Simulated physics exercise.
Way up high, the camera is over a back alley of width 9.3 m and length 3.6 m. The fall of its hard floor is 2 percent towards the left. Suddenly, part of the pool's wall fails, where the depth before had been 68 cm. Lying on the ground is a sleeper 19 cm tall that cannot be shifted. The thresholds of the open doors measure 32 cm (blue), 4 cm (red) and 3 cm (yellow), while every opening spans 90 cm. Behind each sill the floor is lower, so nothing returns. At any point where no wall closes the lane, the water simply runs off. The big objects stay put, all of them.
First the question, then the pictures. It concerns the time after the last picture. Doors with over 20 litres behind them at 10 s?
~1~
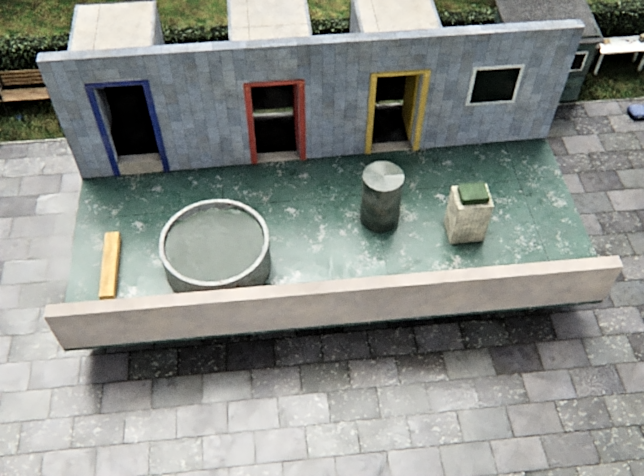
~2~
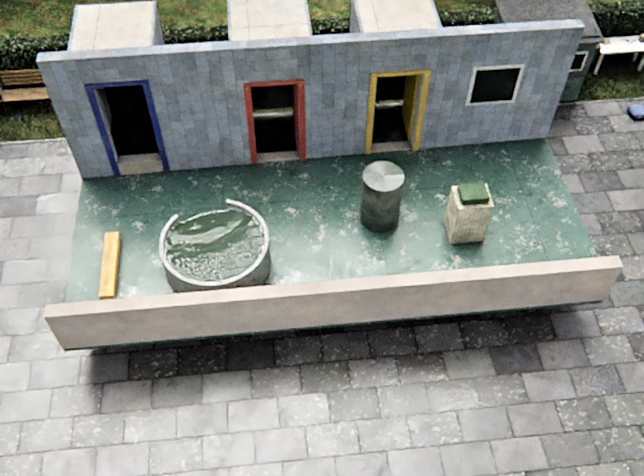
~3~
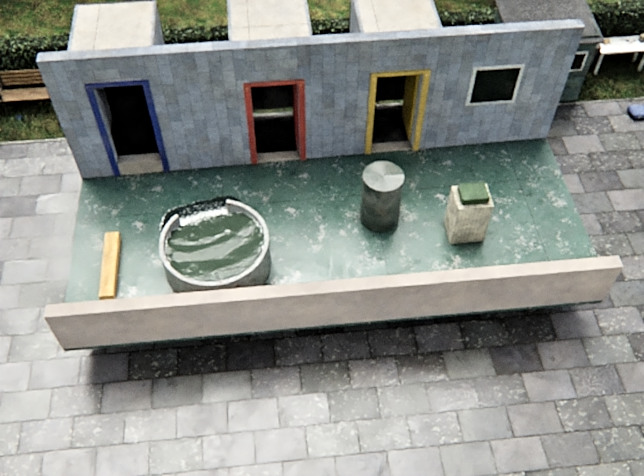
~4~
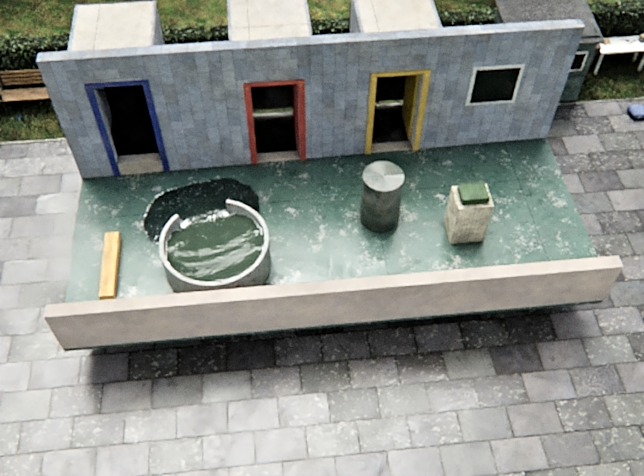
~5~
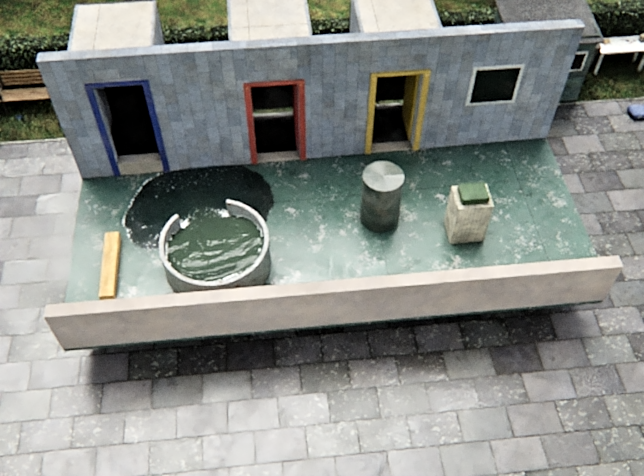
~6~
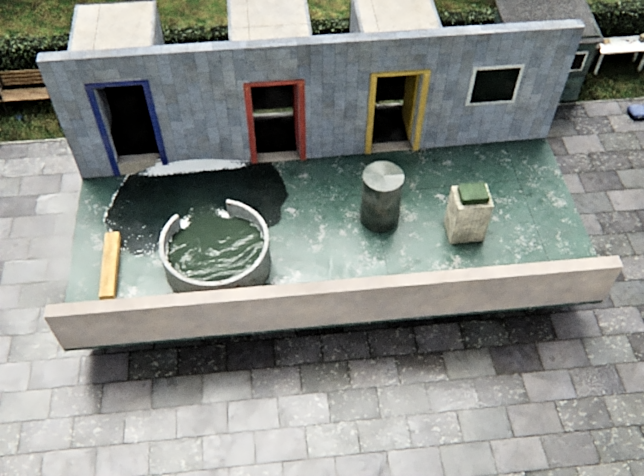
As I see it, I expect the blue door to fall shy of the limit. I expect the red door to overrun the limit. I expect the yellow door to fall shy of the limit.
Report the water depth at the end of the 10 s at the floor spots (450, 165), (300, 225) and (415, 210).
Depth readings in turn - 2, 2, 2 cm.
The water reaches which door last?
The yellow door.
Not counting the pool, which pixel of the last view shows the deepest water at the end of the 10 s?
Close to (239, 313).
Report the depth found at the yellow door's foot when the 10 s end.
Roughly 2.0 centimetres.
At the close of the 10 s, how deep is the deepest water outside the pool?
Depth: Approx. 6 cm.
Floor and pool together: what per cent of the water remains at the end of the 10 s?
Around 38 per cent of the water.
A moment later water covers 20 % of the floor and is deepest (38 cm) near (199, 176); blue door 27 cm at the sill, 0 L in, red door 10 cm at the sill, 4 L in, yellow door not reached.
Soon after water covers 25 % of the floor and is deepest (28 cm) near (199, 176); blue door 21 cm at the sill, 0 L in, red door 10 cm at the sill, 19 L in, yellow door not reached.
Next water covers 40 % of the floor and is deepest (19 cm) near (190, 176); blue door 15 cm at the sill, 0 L in, red door 7 cm at the sill, 33 L in, yellow door 3 cm at the sill, 0 L in.
Later on water covers 60 % of the floor and is deepest (10 cm) near (181, 177); blue door 8 cm at the sill, 0 L in, red door 4 cm at the sill, 39 L in, yellow door 2 cm at the sill, 0 L in.
At the end water covers 60 % of the floor and is deepest (6 cm) near (239, 313); blue door 4 cm at the sill, 0 L in, red door 2 cm at the sill, 40 L in, yellow door 2 cm at the sill, 0 L in.
